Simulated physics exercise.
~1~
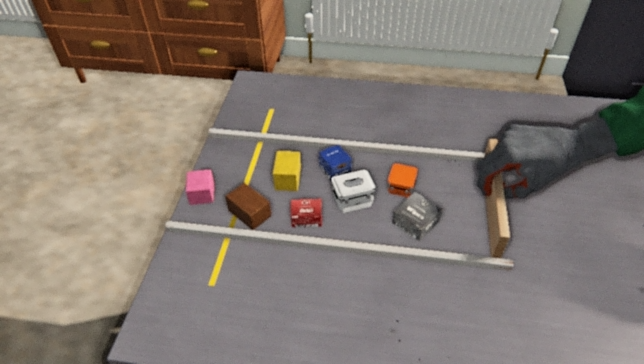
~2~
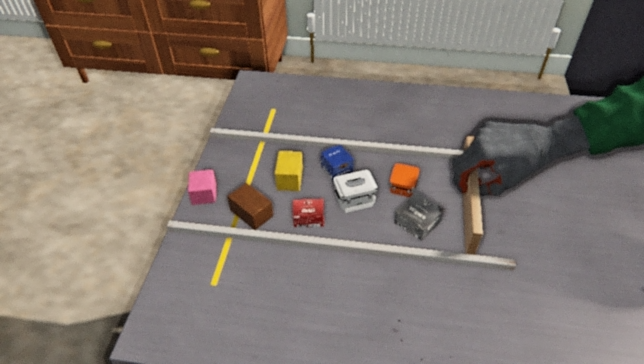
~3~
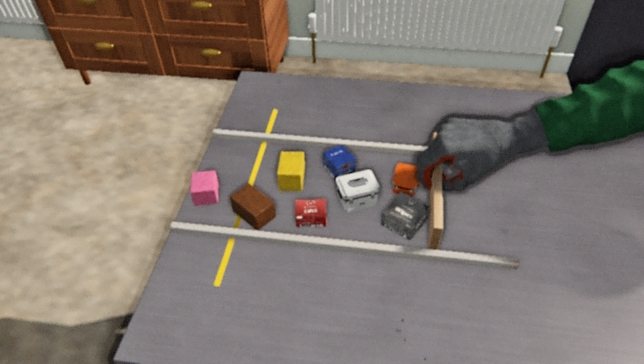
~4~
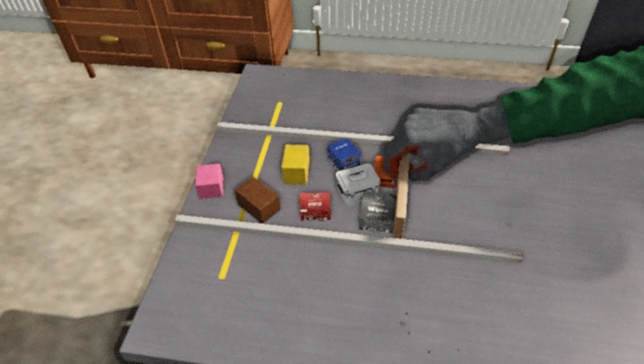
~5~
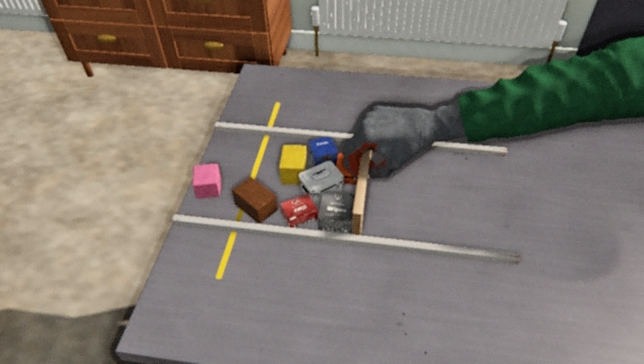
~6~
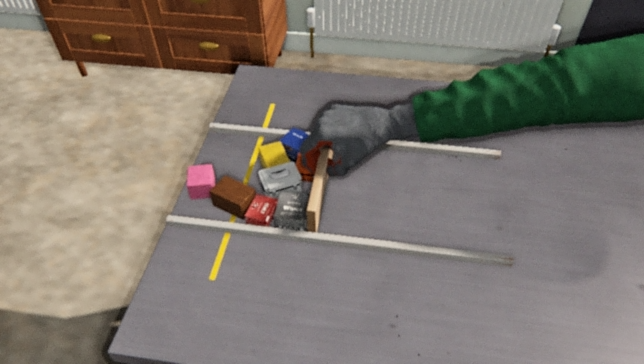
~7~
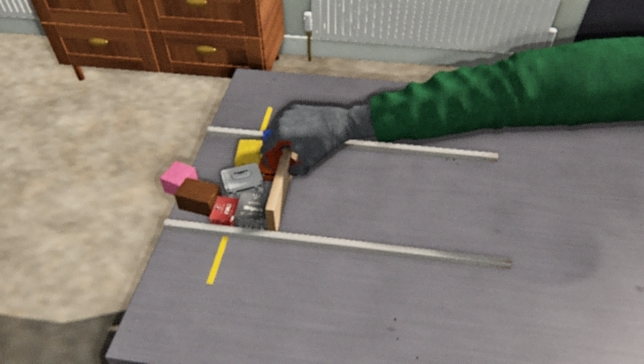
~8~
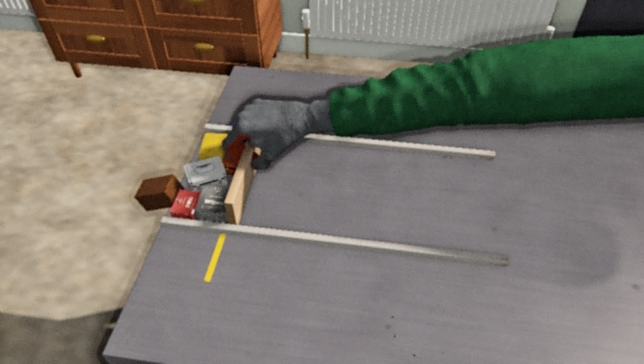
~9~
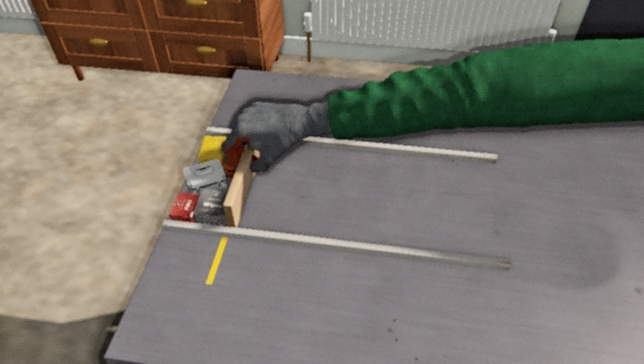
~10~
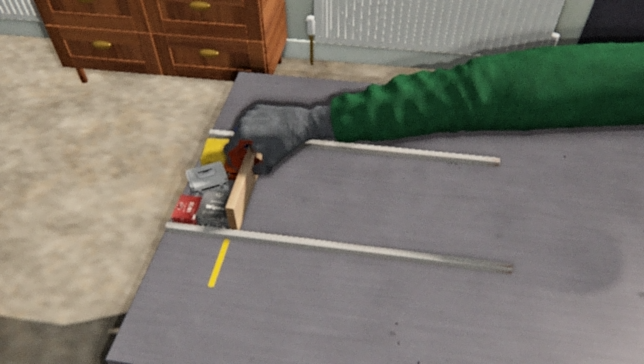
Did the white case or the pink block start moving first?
The white case started moving first, while the pink block stayed still until the bunched-up things had been pushed farther left.
A gloved hand pushed a wooden board leftward across a table, sweeping small cases and blocks together past a yellow tape mark, until the pink block and then the brown one went over the edge and the rest stayed bunched there.
